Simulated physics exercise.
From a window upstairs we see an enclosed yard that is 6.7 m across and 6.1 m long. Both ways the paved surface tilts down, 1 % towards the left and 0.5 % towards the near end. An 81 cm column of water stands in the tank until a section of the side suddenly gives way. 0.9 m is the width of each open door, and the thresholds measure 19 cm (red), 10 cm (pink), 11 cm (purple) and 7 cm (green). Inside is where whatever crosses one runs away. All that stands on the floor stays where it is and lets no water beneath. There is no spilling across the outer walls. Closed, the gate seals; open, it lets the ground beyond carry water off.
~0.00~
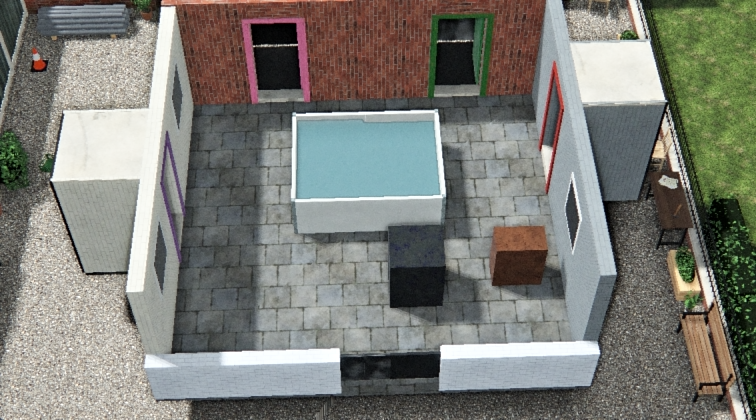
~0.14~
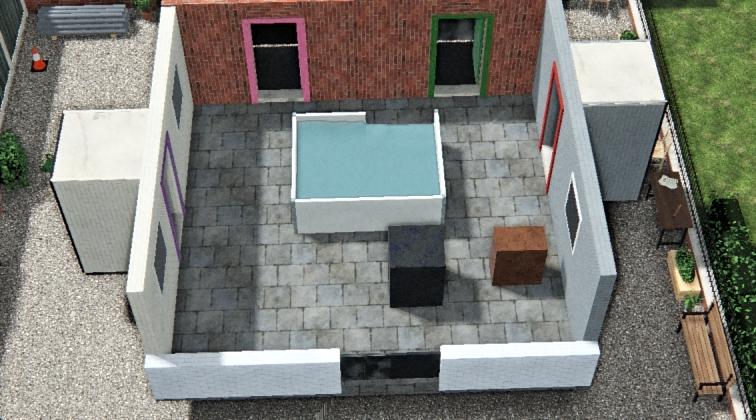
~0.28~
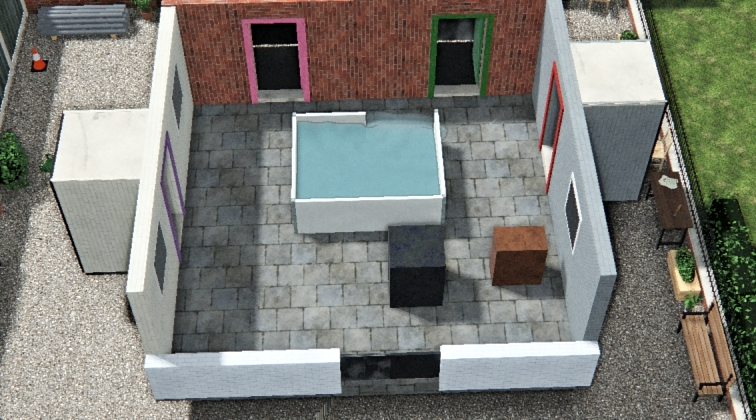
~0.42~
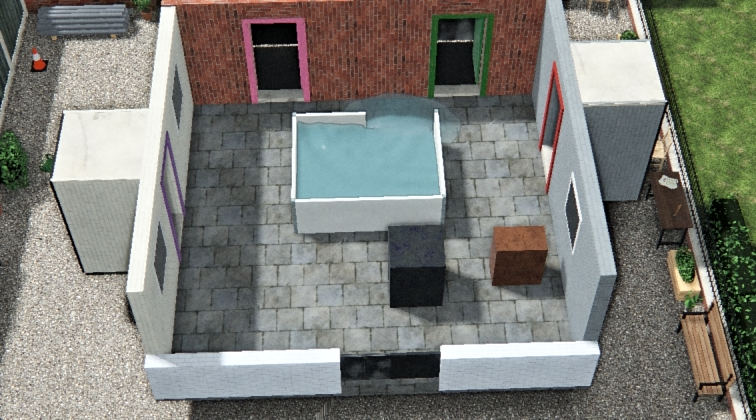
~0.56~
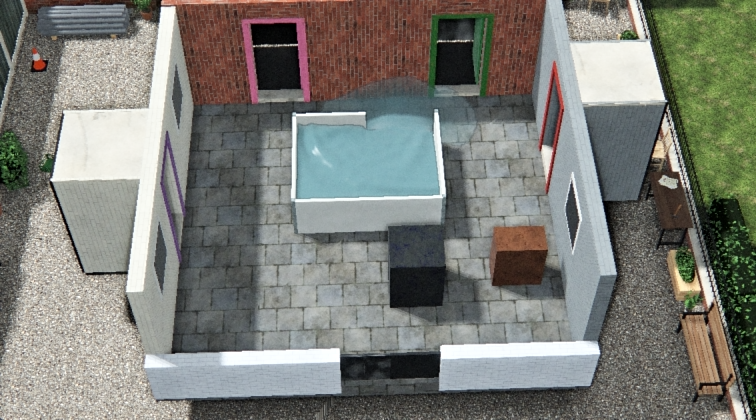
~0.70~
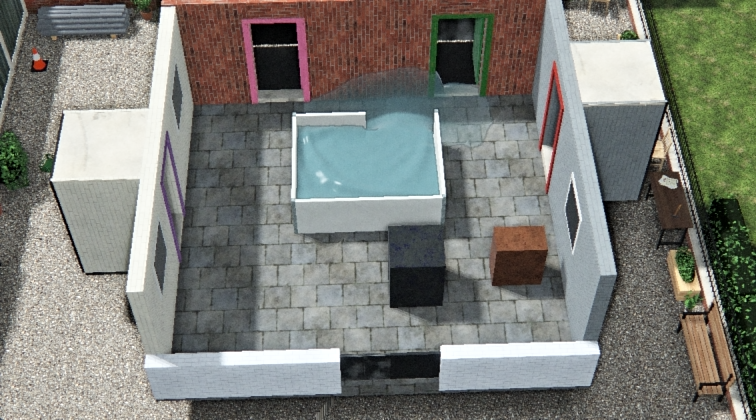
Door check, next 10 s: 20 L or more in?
The red door remains shy of the limit; the pink door remains shy of the limit; the purple door remains shy of the limit; the green door overtops the limit.
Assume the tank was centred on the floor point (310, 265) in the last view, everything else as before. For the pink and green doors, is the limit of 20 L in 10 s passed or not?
Relative to the limit, pink is beyond it and green is beyond it.
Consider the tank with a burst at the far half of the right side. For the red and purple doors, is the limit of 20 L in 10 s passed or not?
Outcome at red: Exceeded; outcome at purple: Not exceeded.
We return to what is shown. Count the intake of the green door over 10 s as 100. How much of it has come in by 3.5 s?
70 per cent, roughly.
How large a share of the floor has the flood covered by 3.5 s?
Close to 55 in a hundred.
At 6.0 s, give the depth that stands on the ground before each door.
Readings (cm): Red = 9; pink = 5; purple = 8; green = 14.
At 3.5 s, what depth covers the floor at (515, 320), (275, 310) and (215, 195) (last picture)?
Around 0 cm, 0 cm and 11 cm, in the order given.
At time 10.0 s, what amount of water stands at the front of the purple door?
8.0 cm.
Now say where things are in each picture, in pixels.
Still water, 81 cm deep, in the tank at (367, 158), in the first frame.
The front is at a hidden place, 0.7 m from the gap on the tank's far side; 0.3 m2 of floor is under water; 81 cm left at the back of the tank, in the second frame.
Water pours out on the tank's far side and has run 1.0 m, to a hidden place; typically 13 cm deep outside, 81 cm at the tank's back, in the third frame.
Water pours out on the tank's far side and has run 1.4 m, to (360, 100); typically 12 cm deep outside, 80 cm at the tank's back, in the fourth frame.
The front is at (329, 101), 1.8 m from the gap on the tank's far side; 3.1 m2 of floor is under water; 73 cm left at the back of the tank, in the fifth frame.
The front is at (308, 102), 2.1 m from the gap on the tank's far side; 3.6 m2 of floor is under water; 70 cm left at the back of the tank, in the sixth frame.
After 1.4 s water covers 15 % of the floor and is deepest (60 cm) near (406, 103); red door not reached, pink door 10 cm at the sill, 0 L in, purple door not reached, green door 29 cm at the sill, 64 L in.
After 2.2 s water covers 30 % of the floor and is deepest (49 cm) near (525, 99); red door 10 cm at the sill, 0 L in, pink door 9 cm at the sill, 0 L in, purple door not reached, green door 25 cm at the sill, 182 L in.
After 3.5 s water covers 55 % of the floor and is deepest (33 cm) near (396, 104); red door 13 cm at the sill, 0 L in, pink door 9 cm at the sill, 0 L in, purple door 9 cm at the sill, 0 L in, green door 19 cm at the sill, 289 L in.
After 6.0 s water covers 90 % of the floor and is deepest (21 cm) near (387, 104); red door 9 cm at the sill, 0 L in, pink door 5 cm at the sill, 1 L in, purple door 8 cm at the sill, 0 L in, green door 14 cm at the sill, 375 L in.
After 10.0 s water covers 95 % of the floor and is deepest (18 cm) near (178, 286); red door 6 cm at the sill, 0 L in, pink door 4 cm at the sill, 1 L in, purple door 8 cm at the sill, 0 L in, green door 8 cm at the sill, 407 L in.
